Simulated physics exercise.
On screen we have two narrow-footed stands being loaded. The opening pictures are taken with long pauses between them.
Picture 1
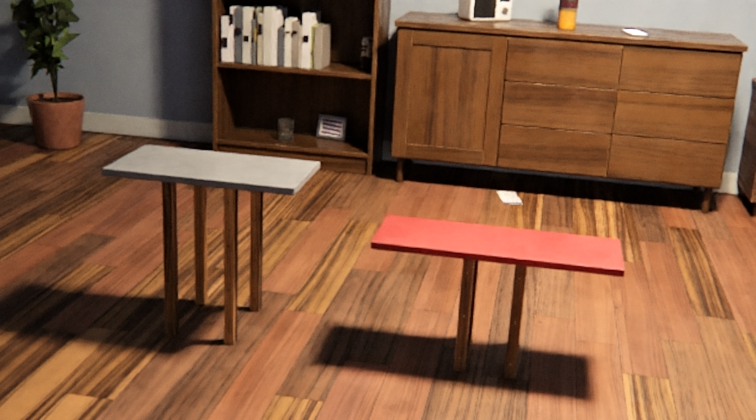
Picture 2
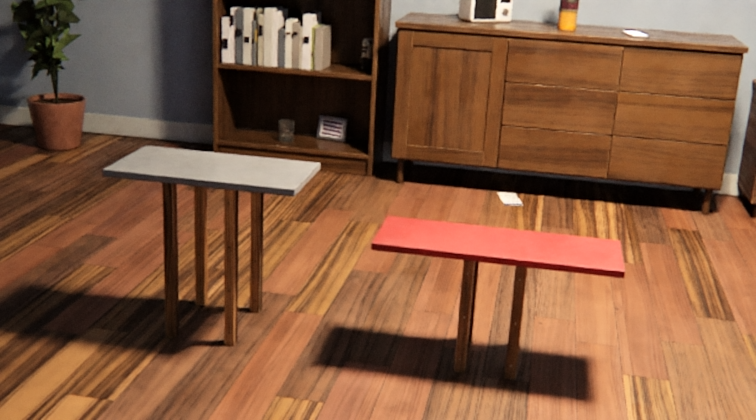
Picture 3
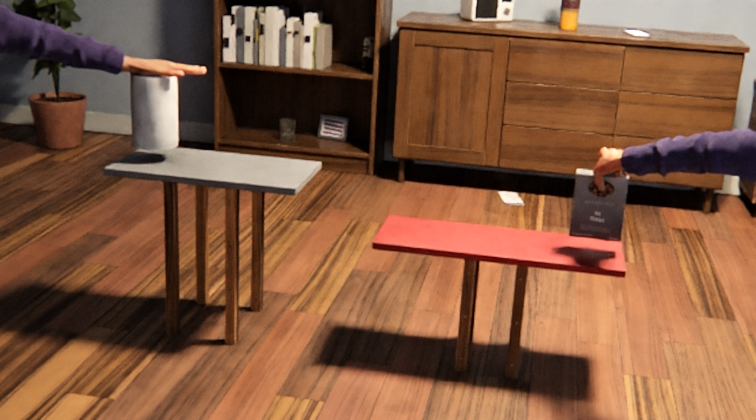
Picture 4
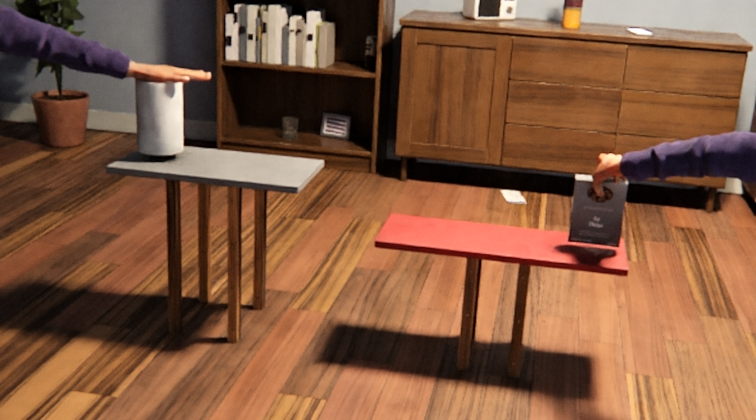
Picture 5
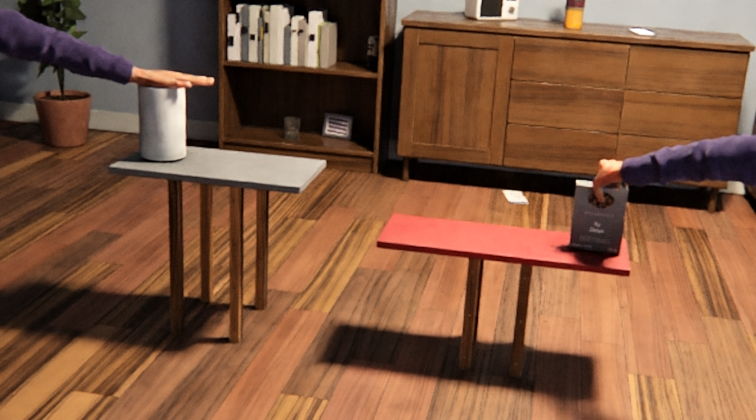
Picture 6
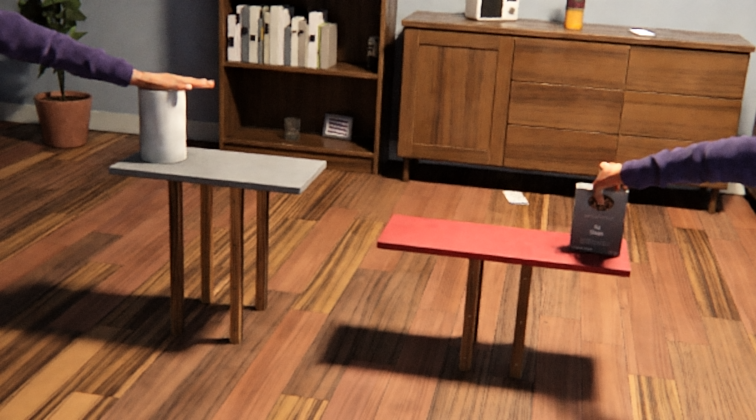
Two hands set a pale roll on the grey stand and a dark packet on the red trestle.
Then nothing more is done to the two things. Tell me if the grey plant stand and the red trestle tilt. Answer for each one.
The grey plant stand stands fast, and the red trestle stands fast.
Then, 0.42 s on from there, grey plant stand at rest near (221, 168); red trestle at rest near (504, 244).
In the end, the grey plant stand holds firm, near (221, 168); the red trestle holds firm, near (504, 244).
